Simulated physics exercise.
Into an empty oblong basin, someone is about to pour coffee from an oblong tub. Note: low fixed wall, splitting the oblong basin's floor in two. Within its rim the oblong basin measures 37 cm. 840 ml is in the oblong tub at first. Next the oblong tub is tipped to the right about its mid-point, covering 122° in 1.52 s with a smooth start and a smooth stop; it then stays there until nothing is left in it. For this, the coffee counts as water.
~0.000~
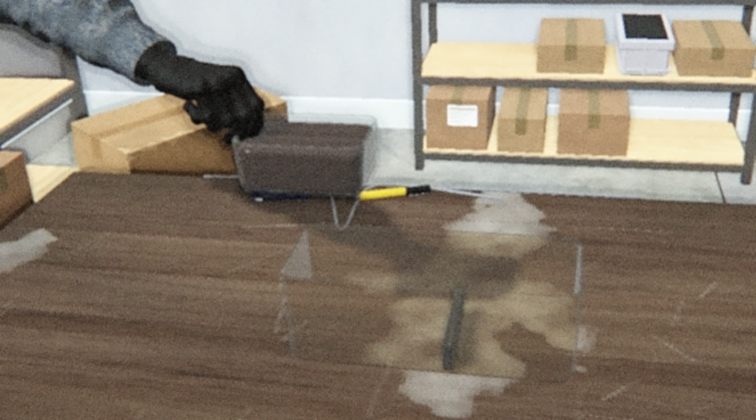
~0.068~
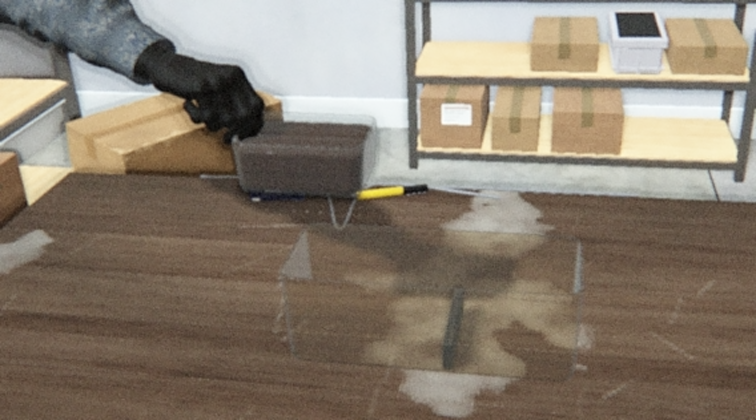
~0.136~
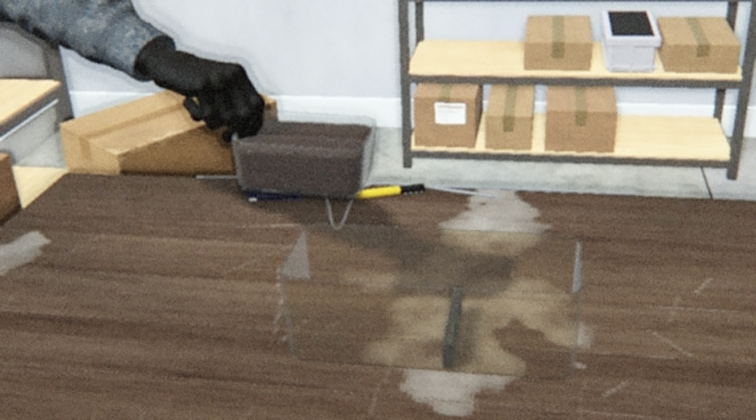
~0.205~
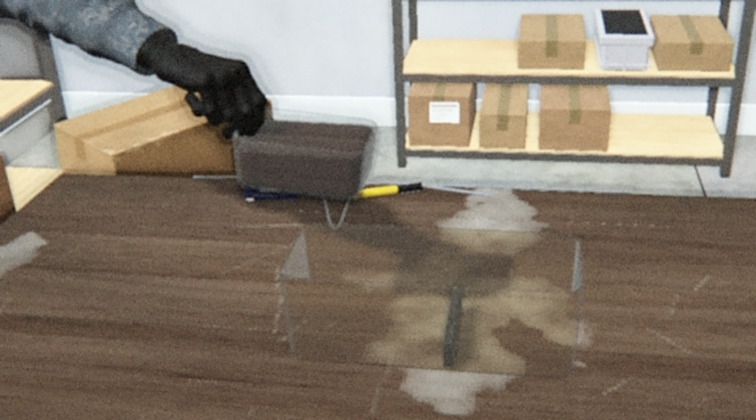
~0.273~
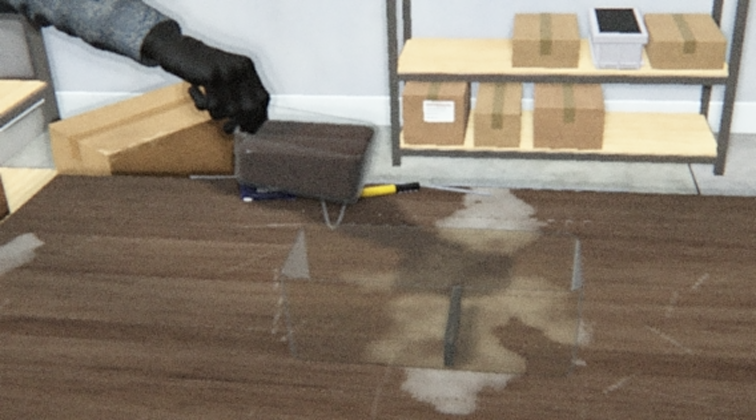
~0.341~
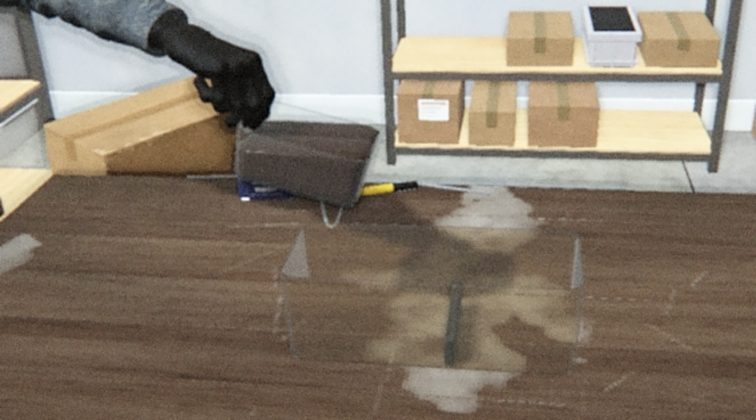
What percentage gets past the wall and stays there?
About 26 per cent.
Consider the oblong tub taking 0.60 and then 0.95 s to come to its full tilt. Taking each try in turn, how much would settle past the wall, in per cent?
It comes to 30 per cent, and then 20 per cent.
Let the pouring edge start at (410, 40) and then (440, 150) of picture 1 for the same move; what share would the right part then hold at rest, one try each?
About 65 %, then about 70 %.
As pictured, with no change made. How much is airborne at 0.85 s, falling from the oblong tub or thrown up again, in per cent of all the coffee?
Close to 32 in a hundred.
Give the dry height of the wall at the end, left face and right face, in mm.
About 18 mm left, about 28 mm right.
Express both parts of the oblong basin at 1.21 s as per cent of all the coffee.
64 per cent left and 24 right, roughly.
After 0.85 s the tilt is 72° and 23 per cent is still to pour, 28 is left of the wall and 15 right of it.
After 1.21 s the tilt is 110° and 2 per cent is still to pour, 64 is left of the wall and 24 right of it.
After 1.60 s the tilt is 122° and 0 per cent is still to pour, 68 is left of the wall and 26 right of it.
After 2.02 s the tilt is 122° and 0 per cent is still to pour, 68 is left of the wall and 26 right of it.
In the end 68 per cent lies left of the wall, 26 right of it and 6 outside.
